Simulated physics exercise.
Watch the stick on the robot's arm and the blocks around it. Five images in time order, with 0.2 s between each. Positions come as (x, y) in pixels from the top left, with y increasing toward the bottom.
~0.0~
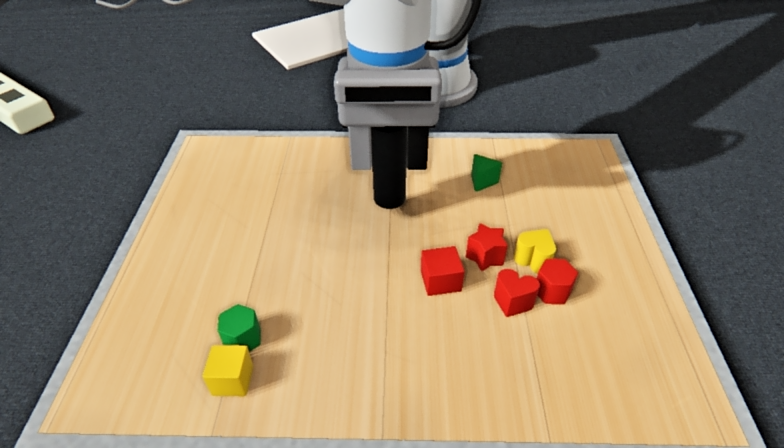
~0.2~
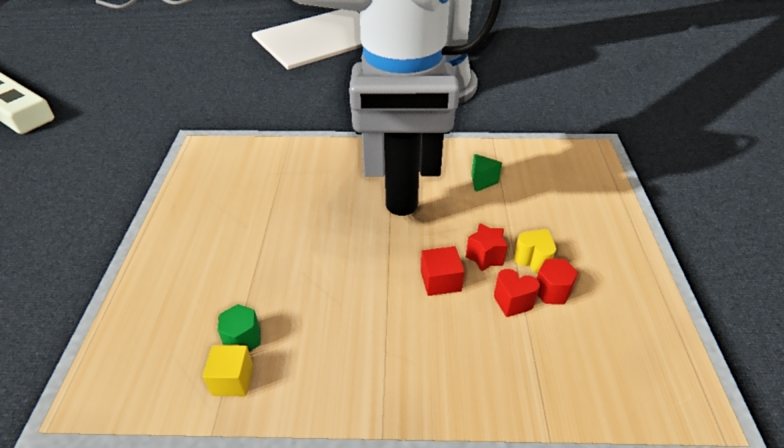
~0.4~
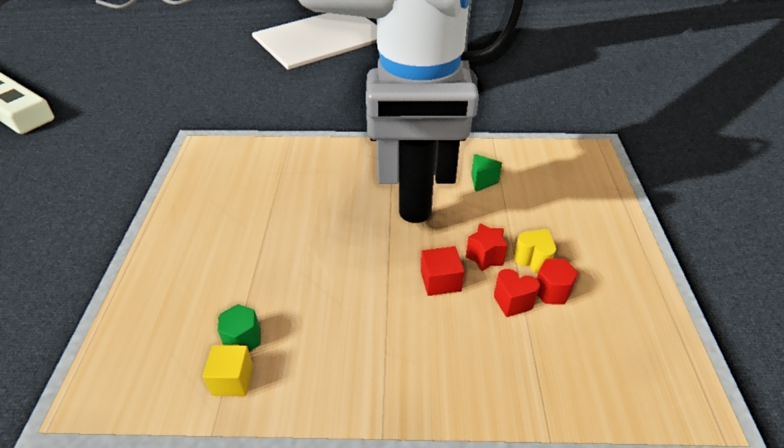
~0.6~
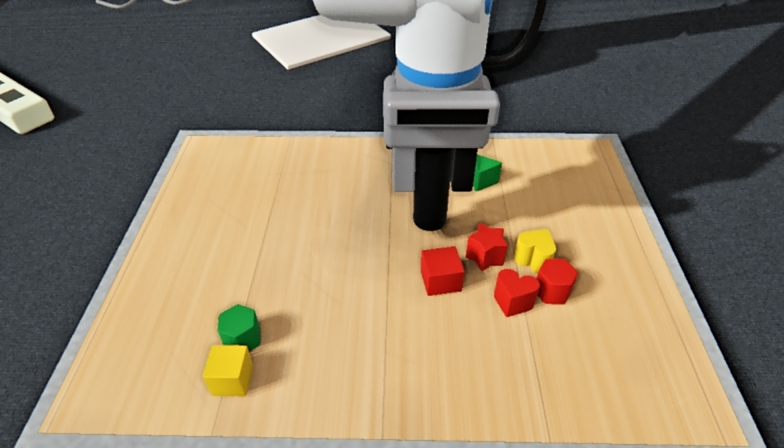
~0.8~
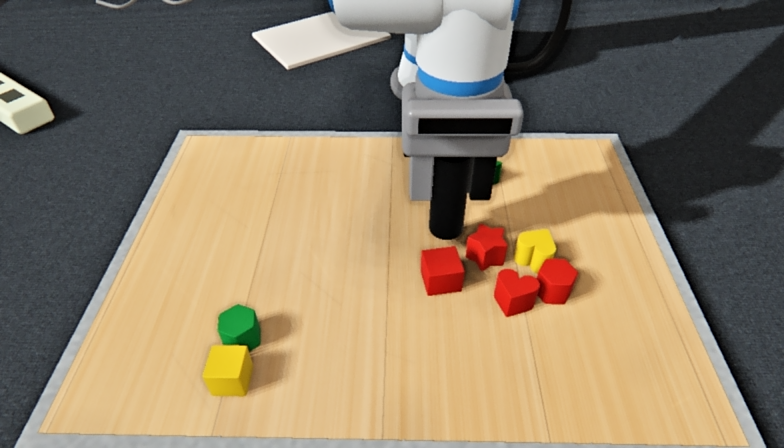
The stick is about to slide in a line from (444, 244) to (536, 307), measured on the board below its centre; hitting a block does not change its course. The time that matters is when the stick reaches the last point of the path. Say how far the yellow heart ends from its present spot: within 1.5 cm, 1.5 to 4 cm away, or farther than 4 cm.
It ends 1.5 to 4 cm from its spot.
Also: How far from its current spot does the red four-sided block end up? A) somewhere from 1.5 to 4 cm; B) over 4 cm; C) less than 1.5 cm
C - less than 1.5 cm.
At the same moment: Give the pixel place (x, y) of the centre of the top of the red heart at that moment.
Around (554, 321).
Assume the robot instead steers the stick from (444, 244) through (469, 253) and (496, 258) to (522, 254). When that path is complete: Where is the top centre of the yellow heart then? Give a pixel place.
In the picture, that point is around (592, 248).
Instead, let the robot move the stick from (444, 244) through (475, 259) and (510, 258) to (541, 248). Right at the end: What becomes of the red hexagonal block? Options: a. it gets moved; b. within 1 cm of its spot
a
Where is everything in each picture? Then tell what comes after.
In the first picture, stick's lower end at (390, 200); red four-sided block at (443, 260); red star at (489, 236); red heart at (518, 282); yellow heart at (539, 241); red hexagonal block at (559, 271).
In the second picture, stick at (402, 206); blocks still.
In the third picture, stick at (415, 213); blocks still.
In the fourth picture, stick at (430, 221); blocks still.
In the fifth picture, stick at (446, 230); red four-sided block at (443, 260); red star at (489, 236); red heart at (518, 282); yellow heart at (539, 241); red hexagonal block at (559, 271).
On the path given first. One third of the way, stick at (475, 250); red four-sided block at (447, 264), turned 25° clockwise; red star at (509, 246), turned 30° anticlockwise.
Two thirds of the way, stick at (506, 270); red four-sided block at (447, 265), turned 25° clockwise; red star at (540, 260), turned 45° anticlockwise; red heart at (529, 293); yellow heart at (561, 243), turned 35° anticlockwise; red hexagonal block at (573, 275), turned 15° anticlockwise.
At the end, stick at (540, 293); red four-sided block at (447, 265), turned 25° clockwise; red star at (564, 270), turned 75° anticlockwise; red heart at (554, 321), turned 35° clockwise; yellow heart at (567, 244), turned 50° anticlockwise; red hexagonal block at (602, 274), turned 30° anticlockwise.
